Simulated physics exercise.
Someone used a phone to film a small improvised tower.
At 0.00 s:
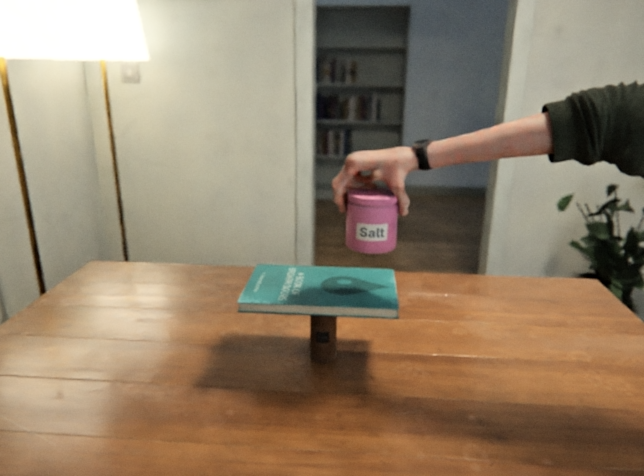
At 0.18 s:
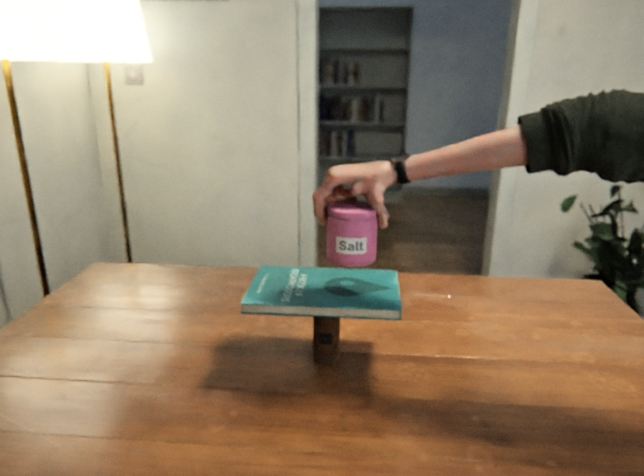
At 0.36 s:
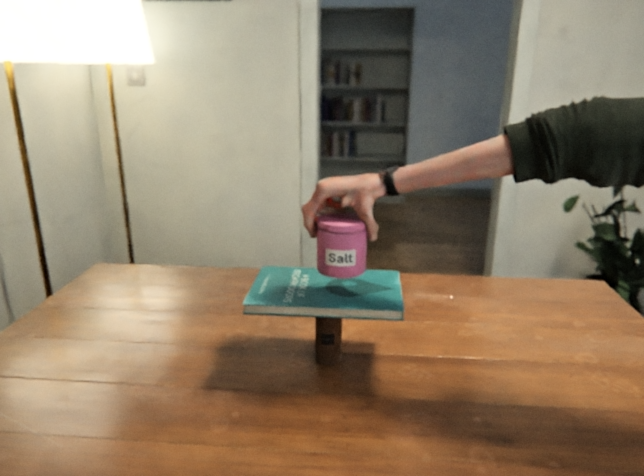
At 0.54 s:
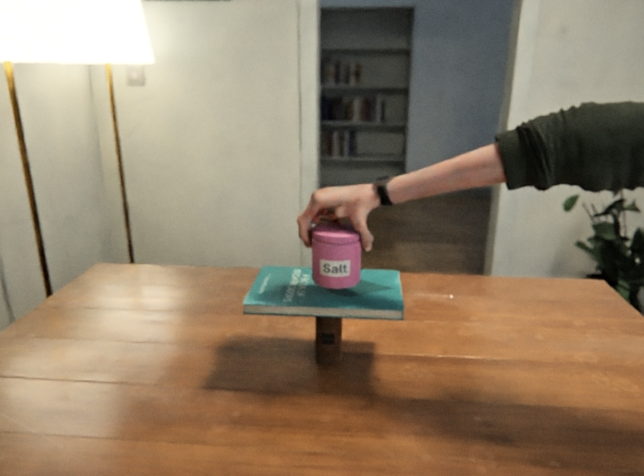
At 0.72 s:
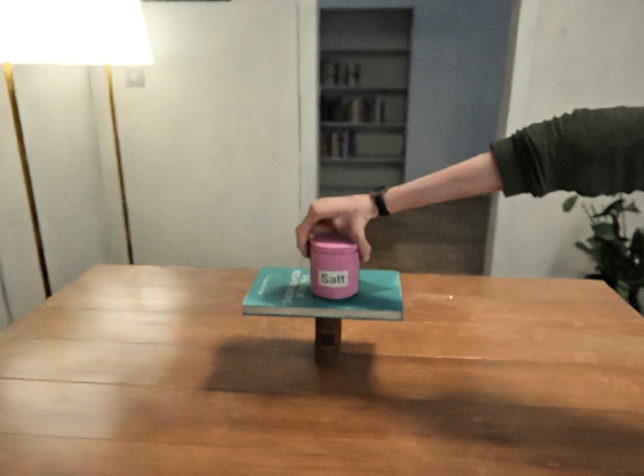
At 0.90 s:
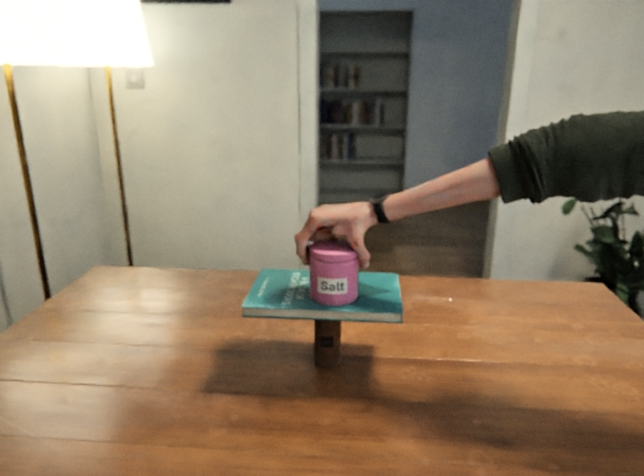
On a wooden table, a teal book lay balanced across a small brown shaker while a hand reaching in from the right moved a pink salt jar leftward and lowered it onto the book, still gripping it.
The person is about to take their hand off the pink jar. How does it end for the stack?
I predict the stack will bear it.
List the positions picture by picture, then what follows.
In the first picture, on its way; pink jar (372, 220); brown shaker (324, 326).
In the second picture, on its way; pink jar (352, 233); brown shaker (327, 327).
In the third picture, on its way; pink jar (341, 244); brown shaker (329, 328).
In the fourth picture, on its way; pink jar (337, 255); brown shaker (329, 327).
In the fifth picture, on its way; pink jar (334, 264); brown shaker (328, 328).
In the sixth picture, set down, still held; pink jar (334, 272); brown shaker (328, 330).
After 1.30 s, nothing has stirred.
After 2.10 s, pink jar resting near (334, 273).
After 3.00 s, pink jar resting near (334, 272).
At rest (3.5 s), all 3 in place. Seen from the same camera at the end, pink jar near (334, 273). The stack holds.
